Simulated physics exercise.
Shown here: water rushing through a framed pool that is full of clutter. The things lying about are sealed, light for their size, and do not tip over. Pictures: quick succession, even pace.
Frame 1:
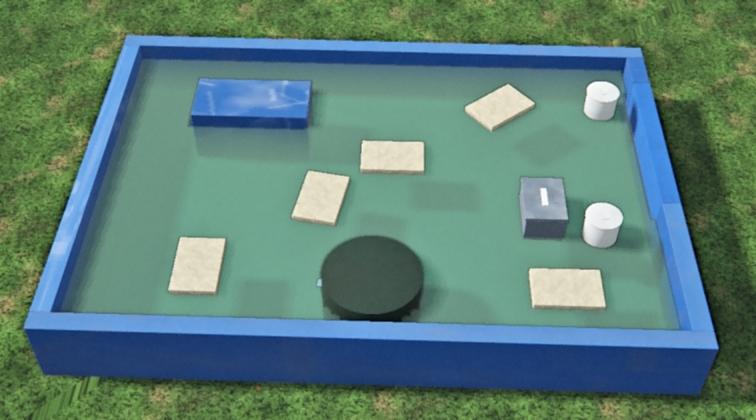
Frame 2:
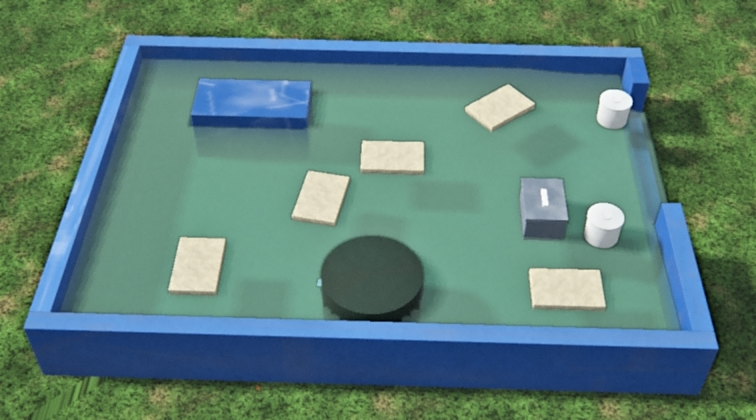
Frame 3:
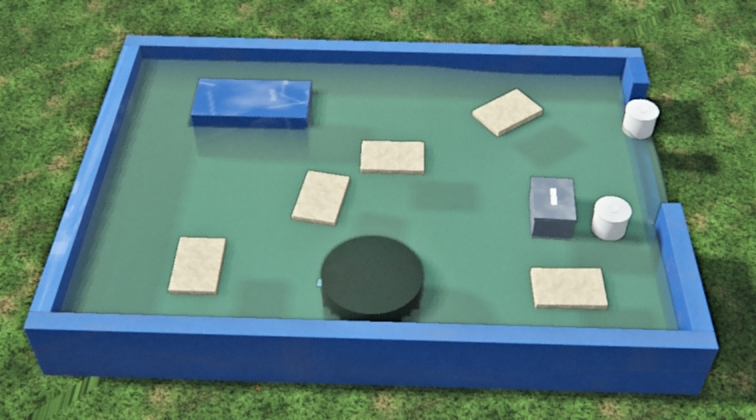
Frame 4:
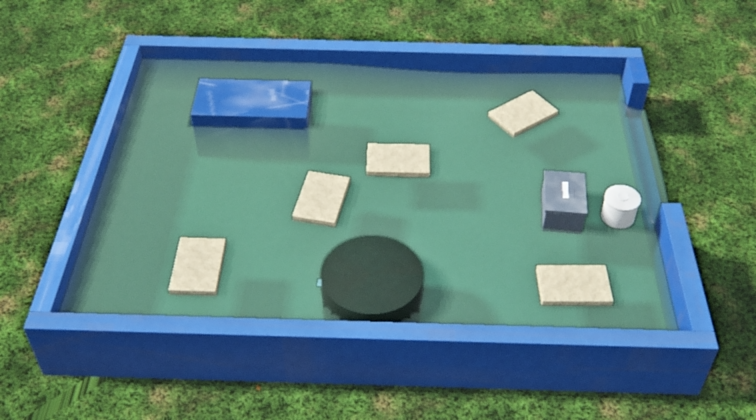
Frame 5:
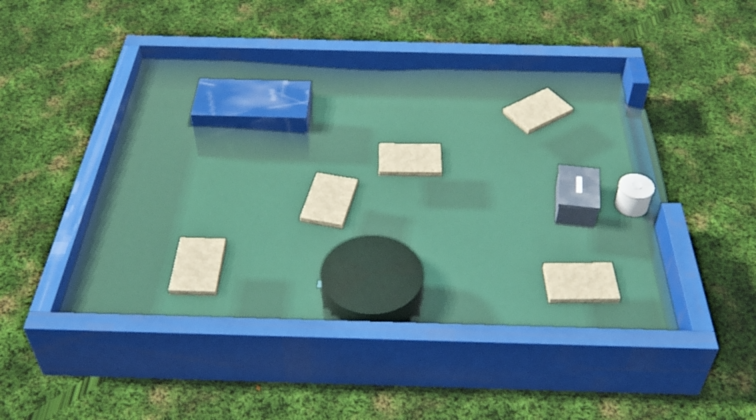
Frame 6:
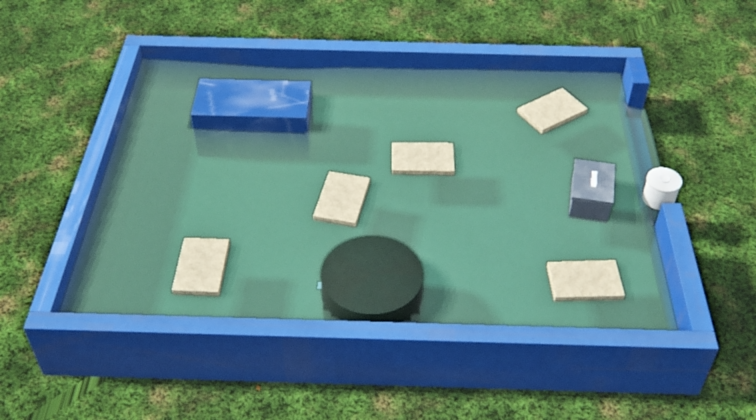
Part of the pool's right wall opens, and white tubs, tan slabs and a gray box drift rightward.
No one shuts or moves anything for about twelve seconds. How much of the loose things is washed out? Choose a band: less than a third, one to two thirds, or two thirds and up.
Two thirds and up.
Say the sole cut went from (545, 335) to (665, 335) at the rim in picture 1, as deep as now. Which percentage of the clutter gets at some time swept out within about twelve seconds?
About 40 %.
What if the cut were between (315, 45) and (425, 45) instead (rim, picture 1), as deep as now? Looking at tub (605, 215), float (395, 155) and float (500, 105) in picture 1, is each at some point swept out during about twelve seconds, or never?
As listed: Left behind, through, yes.
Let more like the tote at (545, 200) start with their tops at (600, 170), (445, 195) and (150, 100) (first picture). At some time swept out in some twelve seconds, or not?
In order, the first is escaping, the second escaping, the third never leaving.
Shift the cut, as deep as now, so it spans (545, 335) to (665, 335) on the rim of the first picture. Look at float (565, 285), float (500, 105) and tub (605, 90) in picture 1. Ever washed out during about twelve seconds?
First escapes, second never leaves, third never leaves.
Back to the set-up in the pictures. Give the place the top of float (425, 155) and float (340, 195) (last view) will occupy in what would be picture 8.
They end up at about pixels (450, 156) and (380, 193).
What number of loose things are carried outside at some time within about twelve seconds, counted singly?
Count: 6.
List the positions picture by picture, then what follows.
The first picture shows a tub at (604, 216), afloat; a tote at (544, 198), afloat; 0 of 8 have shifted.
The second picture shows a tub at (606, 216) floats; a tote at (544, 199), afloat; 1 of 8 have shifted.
The third picture shows a tub at (613, 209) floats, close to its start; a tote at (554, 198), afloat, close to its start; 4 of 8 have shifted.
The fourth picture shows a tub at (623, 198) floats, close to its start; a tote at (565, 191) floats, close to its start; 5 of 8 have shifted.
The fifth picture shows a tub at (637, 186), afloat, a stride from its start; a tote at (579, 186), afloat, close to its start; 7 of 8 have shifted.
The sixth picture shows a tub at (665, 179) floats, a stride from its start; a tote at (594, 180) floats, a stride from its start; 7 of 8 have shifted.
A moment on, 2 of 8 are out; 6 afloat.
Next, 4 of 8 are out; 4 afloat.
Later, 4 of 8 are out; 4 afloat.
In the end, 6 of 8 are out; 2 afloat.
